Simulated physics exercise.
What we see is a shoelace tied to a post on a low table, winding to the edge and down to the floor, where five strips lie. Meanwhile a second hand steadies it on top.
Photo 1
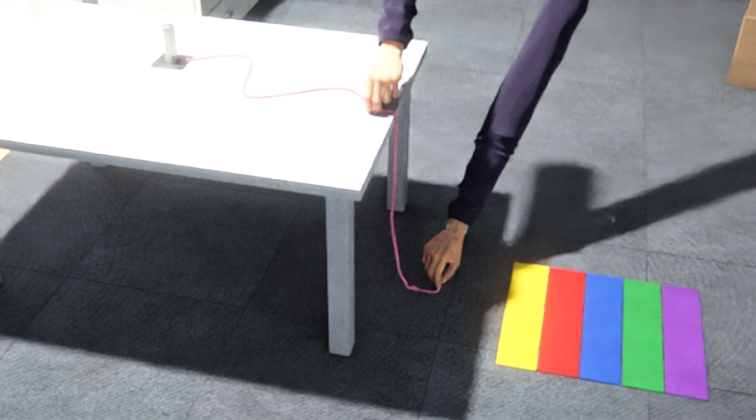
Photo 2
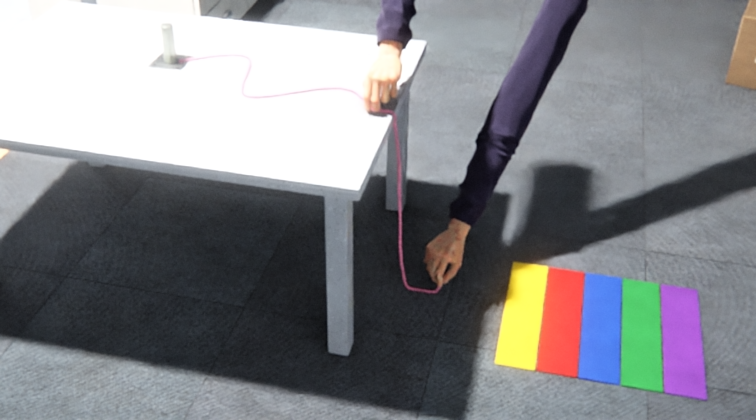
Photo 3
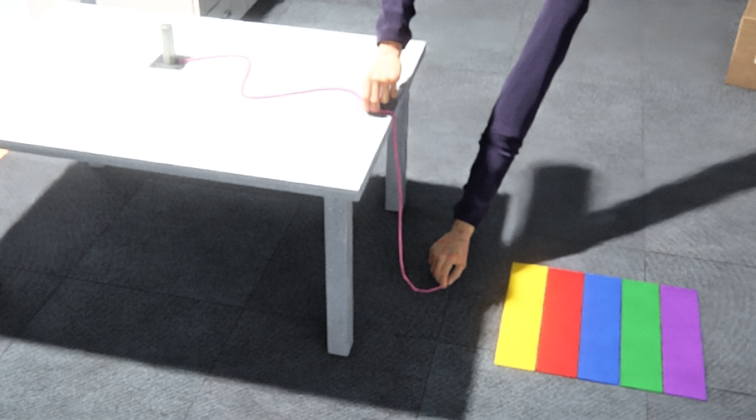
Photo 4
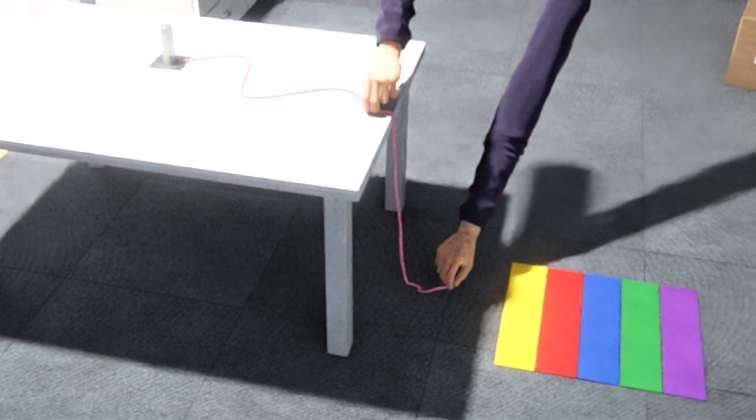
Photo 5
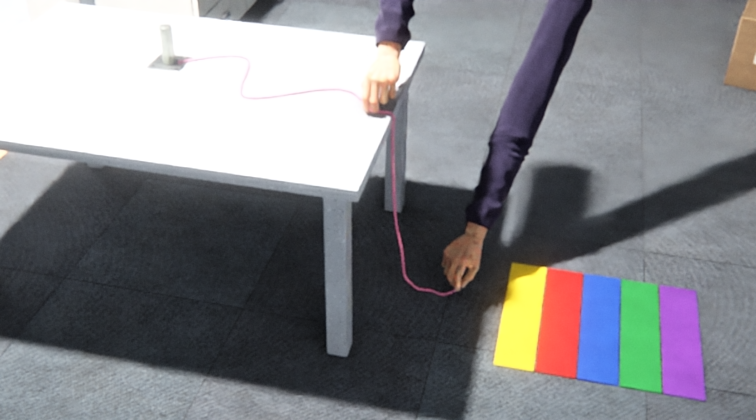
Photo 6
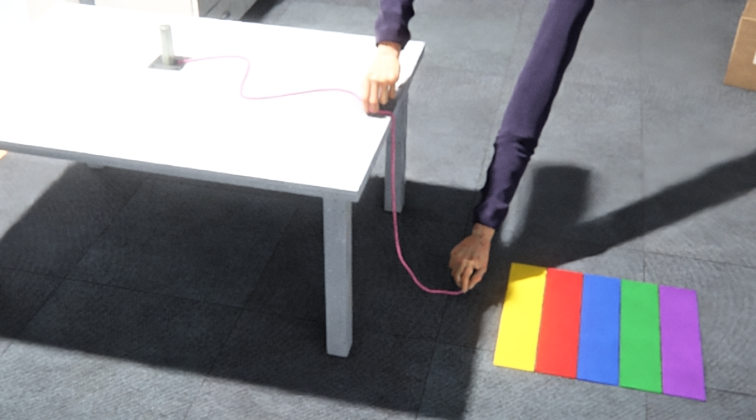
Two dark-sleeved arms reach in from the top over a white table on a grey carpeted floor, seen from above at an angle. A pink shoelace winds from a small post across the tabletop and down over the right edge, left of yellow, red, blue, green and purple strips. One hand stays at the edge while the lower one draws the lace's end slightly right; the camera stays still.
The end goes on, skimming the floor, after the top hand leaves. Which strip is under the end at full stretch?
The purple strip.
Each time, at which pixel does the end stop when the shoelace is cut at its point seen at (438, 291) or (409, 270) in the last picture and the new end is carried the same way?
First (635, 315), then (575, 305).
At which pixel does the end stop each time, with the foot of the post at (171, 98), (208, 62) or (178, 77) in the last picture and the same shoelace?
Taking the tries in turn, you get (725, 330), (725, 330) and (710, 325).
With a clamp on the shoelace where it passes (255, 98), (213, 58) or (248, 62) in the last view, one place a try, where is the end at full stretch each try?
Results: (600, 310); (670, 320); (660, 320).
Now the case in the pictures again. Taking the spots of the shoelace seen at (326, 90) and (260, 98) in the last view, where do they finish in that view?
To (398, 111) for the first and to (334, 95) for the second.
Soon after, end near (606, 310); over blue.
Then, end near (654, 317); over green.
At full stretch, end near (683, 322); over purple. Over purple.
